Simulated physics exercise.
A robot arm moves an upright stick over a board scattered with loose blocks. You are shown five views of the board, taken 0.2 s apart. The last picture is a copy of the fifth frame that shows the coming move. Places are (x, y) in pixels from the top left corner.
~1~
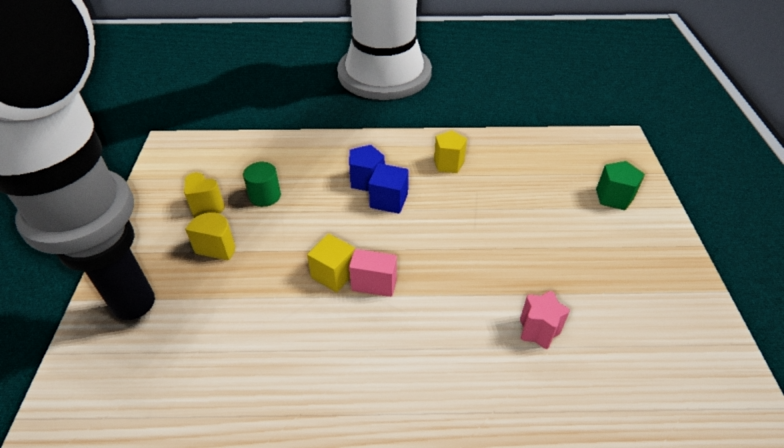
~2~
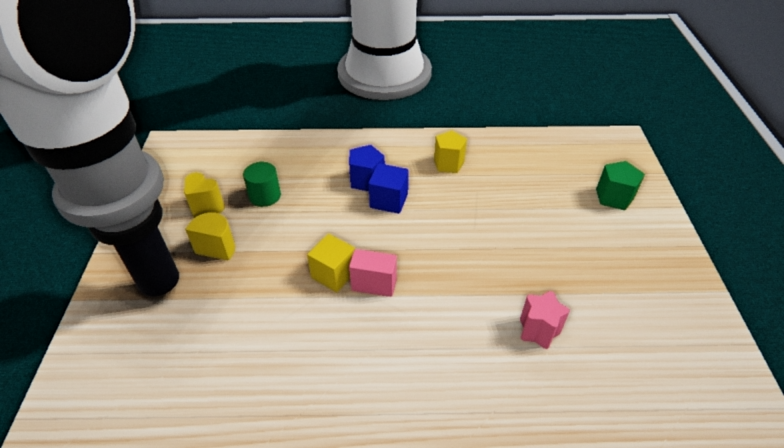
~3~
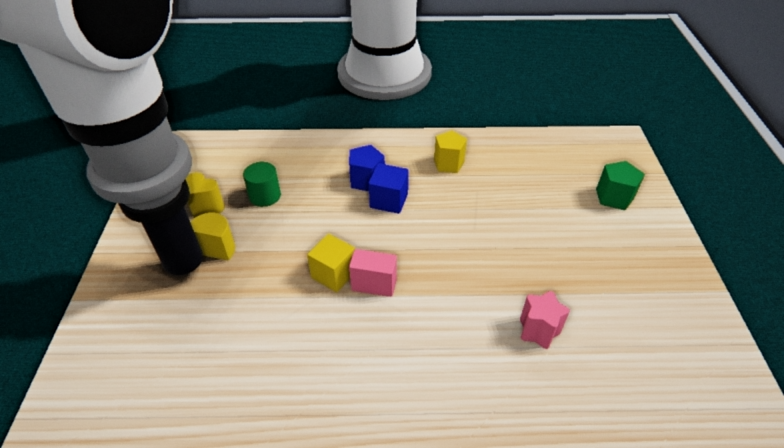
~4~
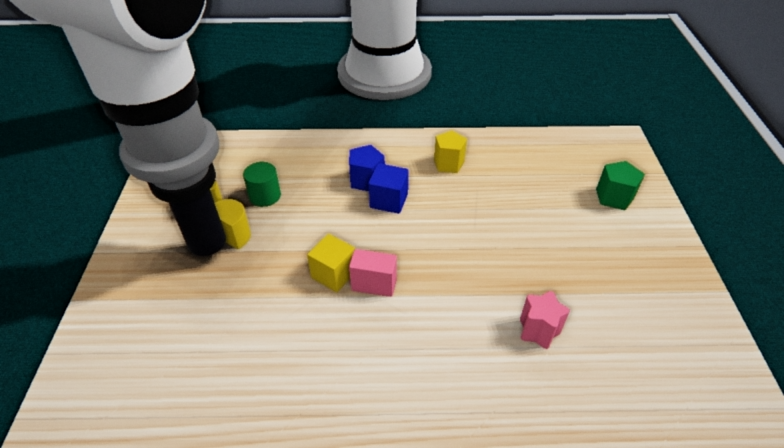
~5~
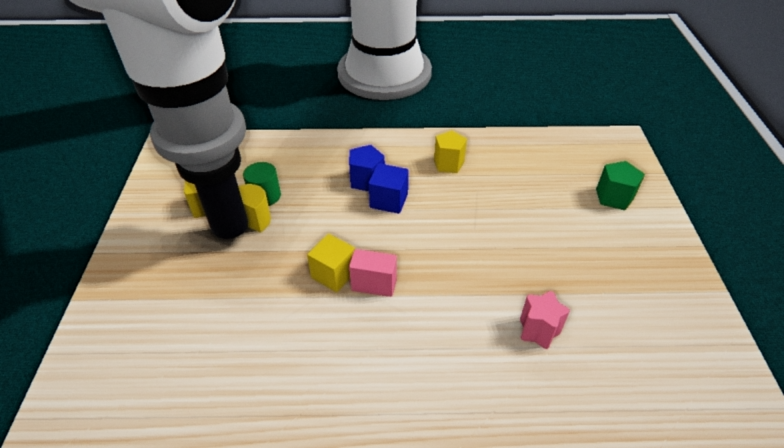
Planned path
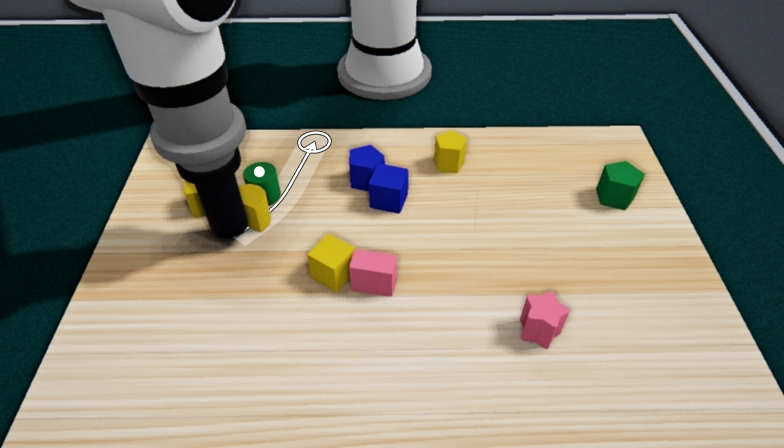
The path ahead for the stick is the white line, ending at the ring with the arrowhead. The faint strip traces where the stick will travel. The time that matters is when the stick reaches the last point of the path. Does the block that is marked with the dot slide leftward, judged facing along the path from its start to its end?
My answer is yes.
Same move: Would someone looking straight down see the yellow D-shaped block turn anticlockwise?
The answer is no.
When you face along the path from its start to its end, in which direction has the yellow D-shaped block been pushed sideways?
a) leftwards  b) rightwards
My pick is b.
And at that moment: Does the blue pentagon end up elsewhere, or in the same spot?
Once the path ends, it is where it was.
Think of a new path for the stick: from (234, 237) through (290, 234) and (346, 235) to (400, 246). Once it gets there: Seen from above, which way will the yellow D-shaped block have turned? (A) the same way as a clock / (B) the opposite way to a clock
The one that fits is B, the opposite way to a clock.
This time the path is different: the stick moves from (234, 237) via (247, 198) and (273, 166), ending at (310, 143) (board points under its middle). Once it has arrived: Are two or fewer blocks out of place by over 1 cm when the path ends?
I believe so.
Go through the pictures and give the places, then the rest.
The first picture shows stick's lower end (135, 304); yellow heart-shaped block (198, 183); yellow D-shaped block (209, 224); green cylinder (259, 172); blue pentagon (365, 156).
The second picture shows stick (160, 282); blocks still.
The third picture shows stick (184, 262); blocks still.
The fourth picture shows stick (208, 243); yellow D-shaped block (227, 210).
The fifth picture shows stick (230, 227); yellow heart-shaped block partly hidden; yellow D-shaped block (248, 195); green cylinder (259, 172); blue pentagon (365, 156).
Drawn move, from (234, 237) by way of (288, 189) to (314, 142); the dot is on the green cylinder.
On the path given first. One third of the way, stick (274, 194); yellow D-shaped block (292, 165); green cylinder (277, 147).
Two thirds of the way, stick (296, 162); yellow D-shaped block (320, 141), turned 40° clockwise; green cylinder (280, 131).
At the end, stick (313, 132); yellow heart-shaped block still; yellow D-shaped block (330, 135), turned 70° clockwise; green cylinder (279, 119); blue pentagon still.
